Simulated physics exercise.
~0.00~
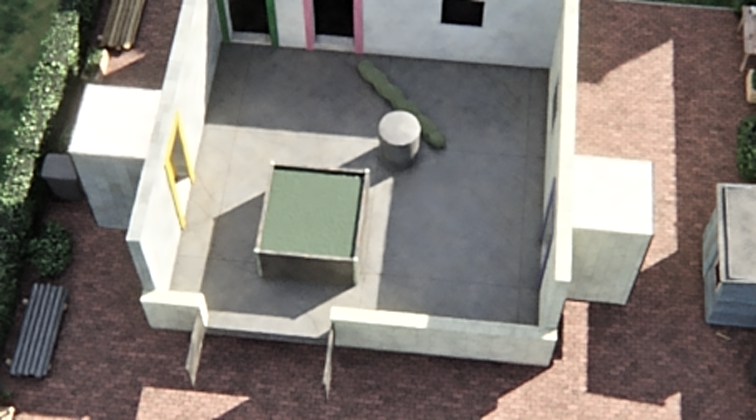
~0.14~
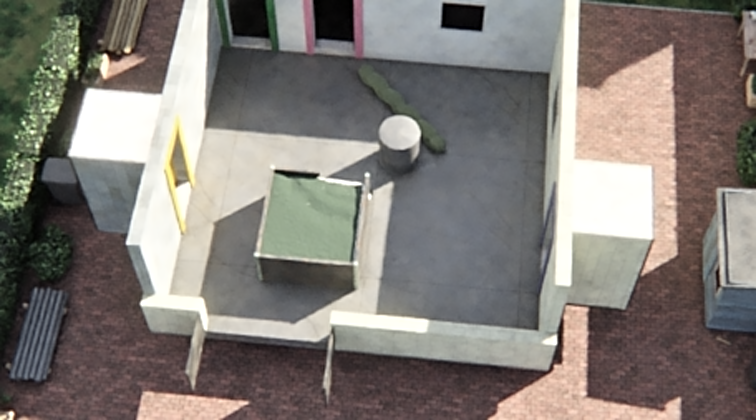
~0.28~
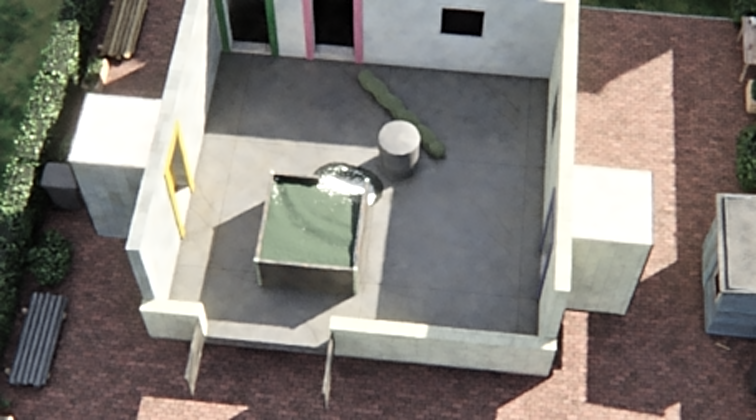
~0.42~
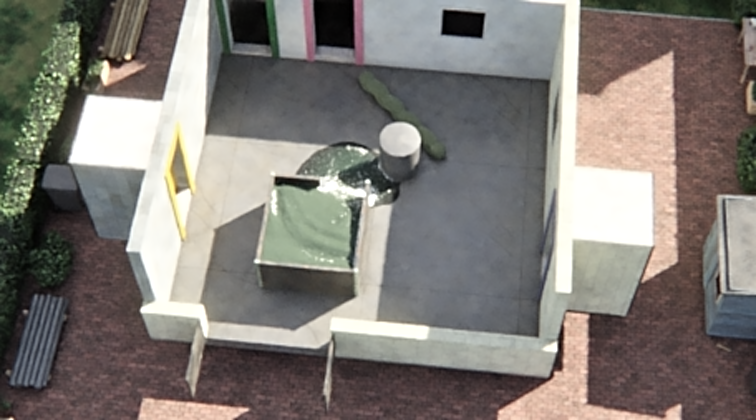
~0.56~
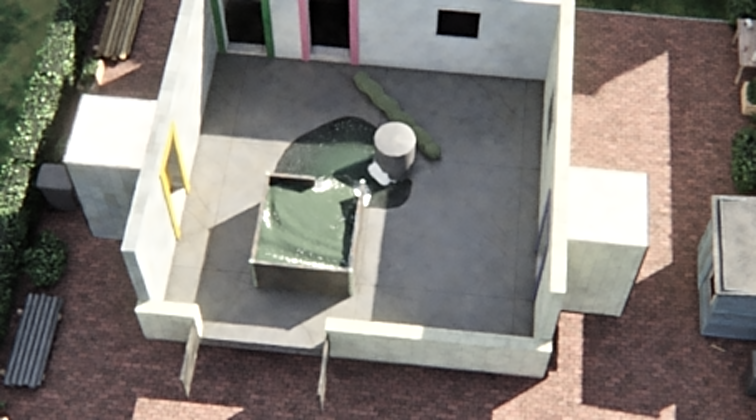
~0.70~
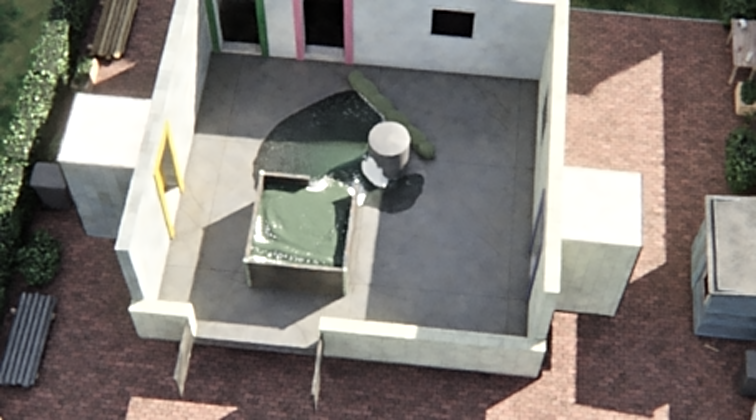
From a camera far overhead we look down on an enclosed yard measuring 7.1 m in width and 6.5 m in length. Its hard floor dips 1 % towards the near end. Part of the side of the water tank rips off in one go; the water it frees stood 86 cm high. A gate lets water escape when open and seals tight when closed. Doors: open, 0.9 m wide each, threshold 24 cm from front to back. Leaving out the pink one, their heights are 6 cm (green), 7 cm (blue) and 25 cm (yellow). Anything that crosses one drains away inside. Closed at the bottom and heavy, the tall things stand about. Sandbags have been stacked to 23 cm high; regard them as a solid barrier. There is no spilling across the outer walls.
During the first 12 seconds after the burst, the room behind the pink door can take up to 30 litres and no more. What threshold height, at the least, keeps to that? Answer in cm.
I would say about 33 cm.
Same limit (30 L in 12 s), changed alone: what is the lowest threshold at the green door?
Roughly 20 cm at green.
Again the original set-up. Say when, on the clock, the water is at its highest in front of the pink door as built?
The level tops out near 2.0 seconds.
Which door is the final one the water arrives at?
That would be the yellow door.
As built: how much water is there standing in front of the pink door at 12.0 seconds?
About 6.0 cm.
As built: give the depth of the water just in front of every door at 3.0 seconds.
In cm - pink: 27, green: 17, blue: 6, yellow: 0.
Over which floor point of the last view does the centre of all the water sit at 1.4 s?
Around (317, 206).
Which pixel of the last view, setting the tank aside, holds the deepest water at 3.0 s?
Near pixel (220, 51).
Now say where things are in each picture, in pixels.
Still water, 86 cm deep, in the water tank at (313, 213); the pink door at (333, 21) is dry, in the first picture.
Water pours out on the far side and has run 0.4 m, to a hidden place; about 10 cm deep outside, 86 cm at the back, in the second picture.
The gap is on the far side, the front 0.9 m out at (333, 166); the back of the water tank holds 86 cm, in the third picture.
The front is at (349, 145), 1.5 m from the gap on the far side; 2.1 m2 of floor is wet, 85 cm left at the back, in the fourth picture.
The gap is on the far side, the front 2.1 m out at (344, 120); the back of the water tank holds 78 cm, in the fifth picture.
Water pours out on the far side and has run 2.8 m, to (345, 95); about 6 cm deep outside, 74 cm at the back; 1.0 m in a straight line remain to the pink door at (324, 31), in the sixth picture.
After 1.4 s water covers 25 % of the floor, deepest (44 cm) near (372, 179); 21 cm at the pink door, 6 litres in over its 19 cm threshold.
After 3.0 s water covers 45 % of the floor, deepest (38 cm) near (220, 51); 27 cm at the pink door, 155 litres in over its 19 cm threshold.
After 12.0 s water covers 90 % of the floor, deepest (10 cm) near (153, 320); 6 cm at the pink door, 188 litres in over its 19 cm threshold.
At the pink door as built, the water arrived by 1.0 s and peaked near 35 cm at 2.0 s.
With a threshold of 28 cm, 64 litres would have come in within the 12 s; with 38 cm, 9 litres. So under 30 litres takes about 33 cm.
